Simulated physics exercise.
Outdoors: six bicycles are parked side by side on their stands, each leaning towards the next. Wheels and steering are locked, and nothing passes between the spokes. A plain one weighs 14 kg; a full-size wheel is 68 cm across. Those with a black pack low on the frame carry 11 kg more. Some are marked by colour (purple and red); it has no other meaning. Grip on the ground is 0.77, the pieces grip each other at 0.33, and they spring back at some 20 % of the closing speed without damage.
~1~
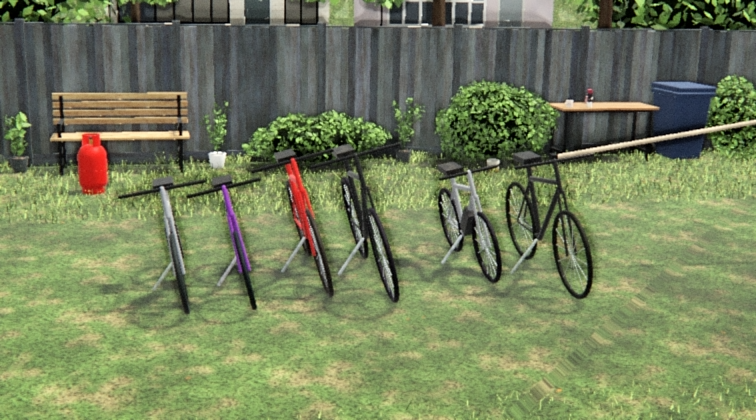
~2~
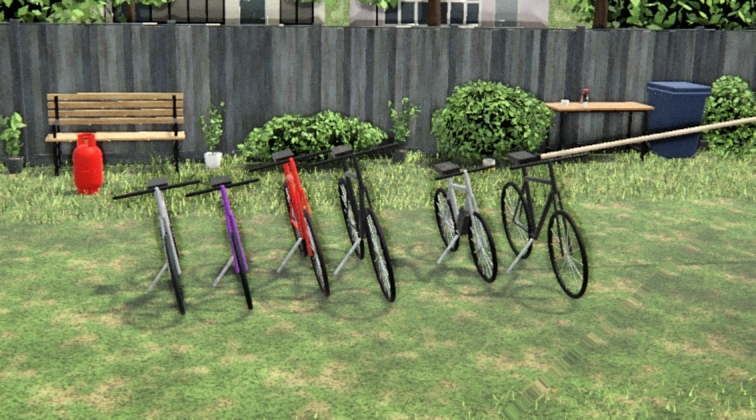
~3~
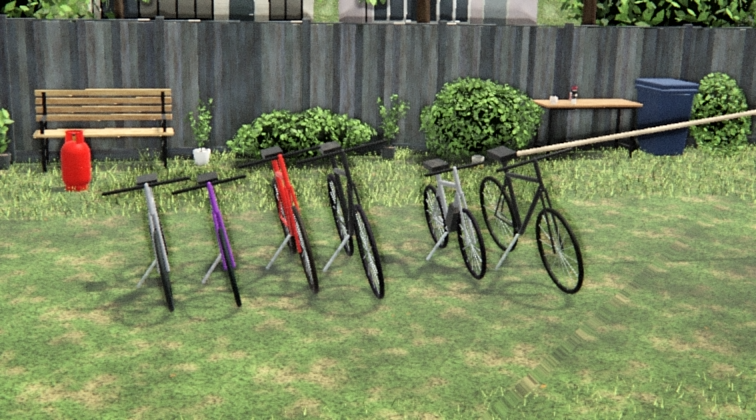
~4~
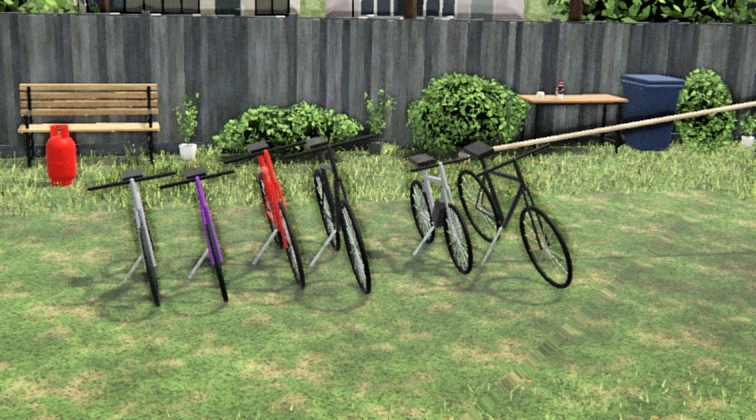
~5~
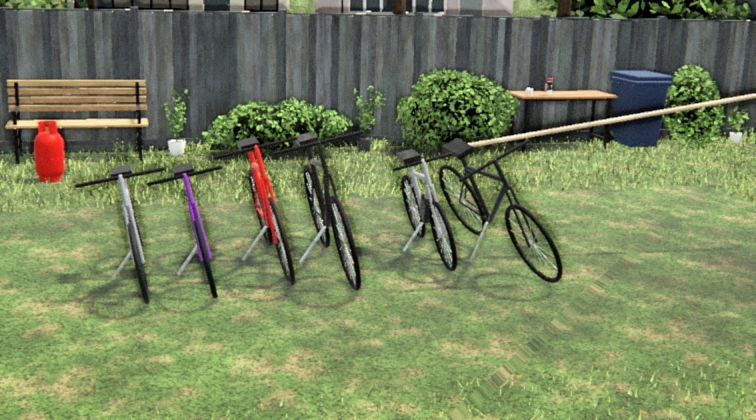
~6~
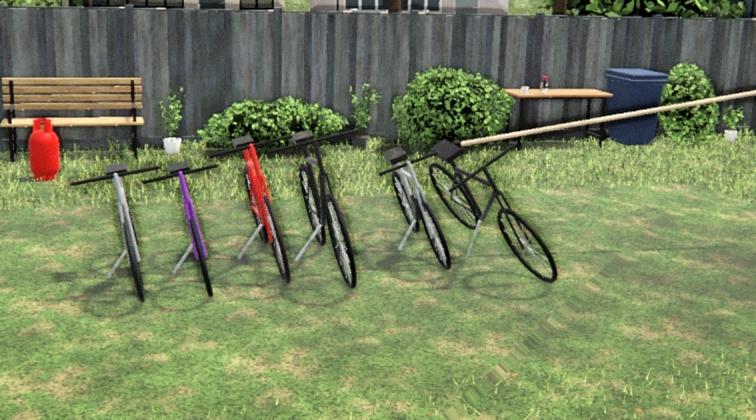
We see six bicycles parked side by side on grass before a wooden fence as the view shifts slightly; a long pole from the right pushes against the rightmost black bicycle, which leans gradually to the left.
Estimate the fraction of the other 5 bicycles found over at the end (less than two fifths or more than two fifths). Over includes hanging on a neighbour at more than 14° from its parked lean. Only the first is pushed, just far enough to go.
It comes to over two fifths.
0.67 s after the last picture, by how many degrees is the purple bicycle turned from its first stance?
Some 0°.
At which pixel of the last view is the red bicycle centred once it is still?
At about (155, 227).
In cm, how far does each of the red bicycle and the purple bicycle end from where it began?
Red 80, purple 50.
Then, 0.67 s on from the sixth picture, 1 of the 5 other bicycles over.
Then, 2.83 s on from the sixth picture, 5 of the 5 other bicycles over; red bicycle tipped 46°; purple bicycle tipped 28°.
Finally, 5 of the 5 other bicycles over; red bicycle tipped 63°; purple bicycle tipped 59°. That is 100 per cent. Not one is left standing. Seen by the last camera, middles, red bicycle near (155, 226), purple bicycle near (131, 240).
